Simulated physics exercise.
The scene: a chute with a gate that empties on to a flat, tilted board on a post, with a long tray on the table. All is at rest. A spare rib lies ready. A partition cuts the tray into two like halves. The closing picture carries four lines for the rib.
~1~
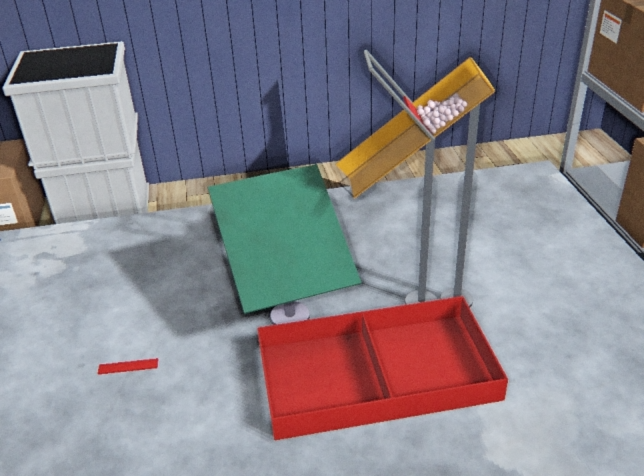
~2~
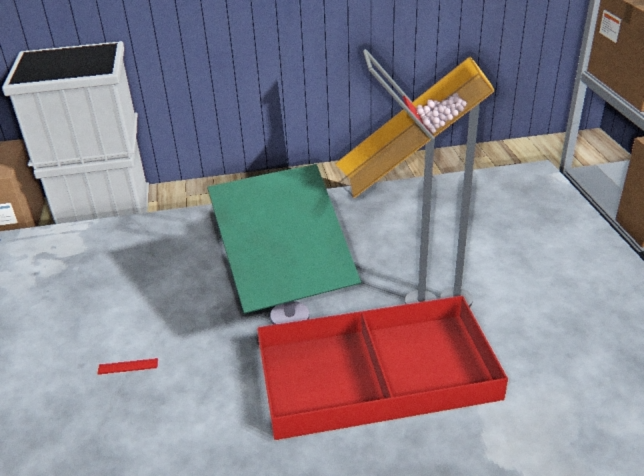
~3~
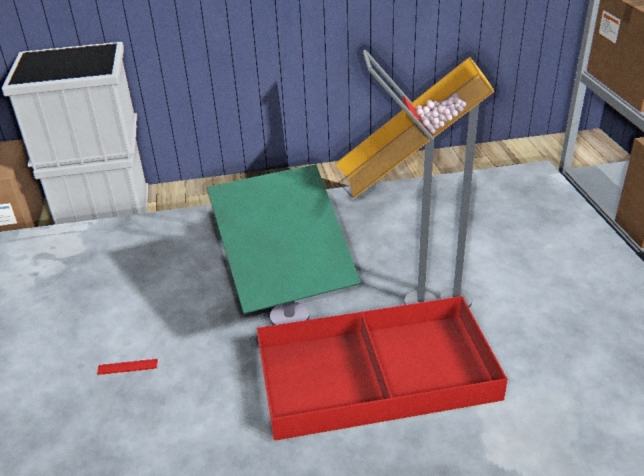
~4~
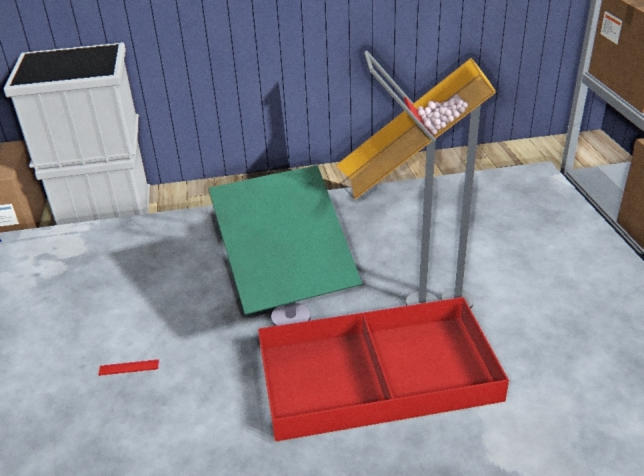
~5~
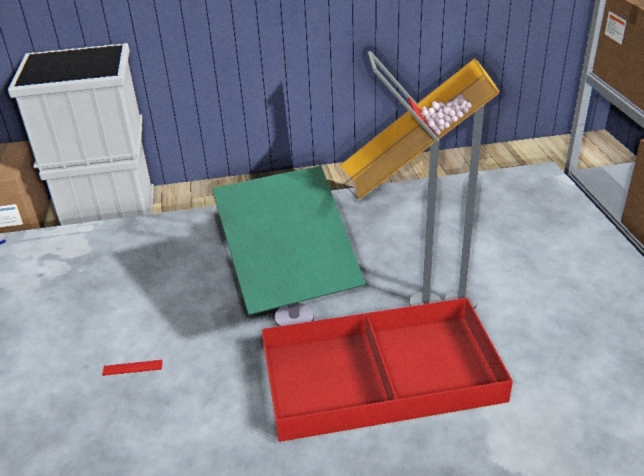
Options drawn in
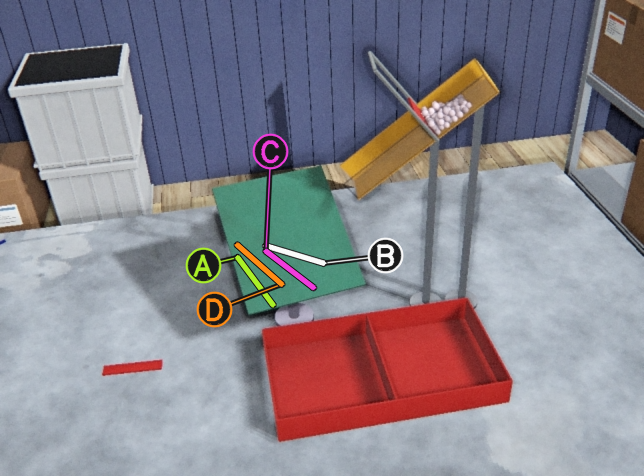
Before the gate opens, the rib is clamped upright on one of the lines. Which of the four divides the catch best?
The answer is line B.
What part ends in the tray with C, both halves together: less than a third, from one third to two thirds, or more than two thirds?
Line C gives more than two thirds.
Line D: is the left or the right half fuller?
More lands on the left.
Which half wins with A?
Left.
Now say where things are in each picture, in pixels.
Load behind the gate (435, 113), sugar pearls; lip of the chute (352, 188), sloping fairly steeply, in the first frame.
Middle of the board (283, 233), tilted fairly steeply; middle of its low edge (304, 297); of its high edge (263, 175), in the second frame.
Front corners of the tray (272, 419) and (507, 379); front end of its middle wall (392, 399); gate still shut (409, 107), in the third frame.
Middle of the load (436, 114); lip (353, 189), in the fourth frame.
Middle of the load (440, 114); lip (356, 190), in the fifth frame.
On the marked copy, line A from (237, 257) to (273, 304); line B from (265, 245) to (323, 263); line C from (265, 251) to (313, 287); line D from (237, 245) to (281, 284).
With A, of what is caught, almost all in the left half, just a few in the right.
With B, of what is caught, roughly a third in the left half, roughly two thirds in the right.
With C, of what is caught, the larger part in the left half, about a tenth in the right.
With D, of what is caught, almost all in the left half, just a few in the right.
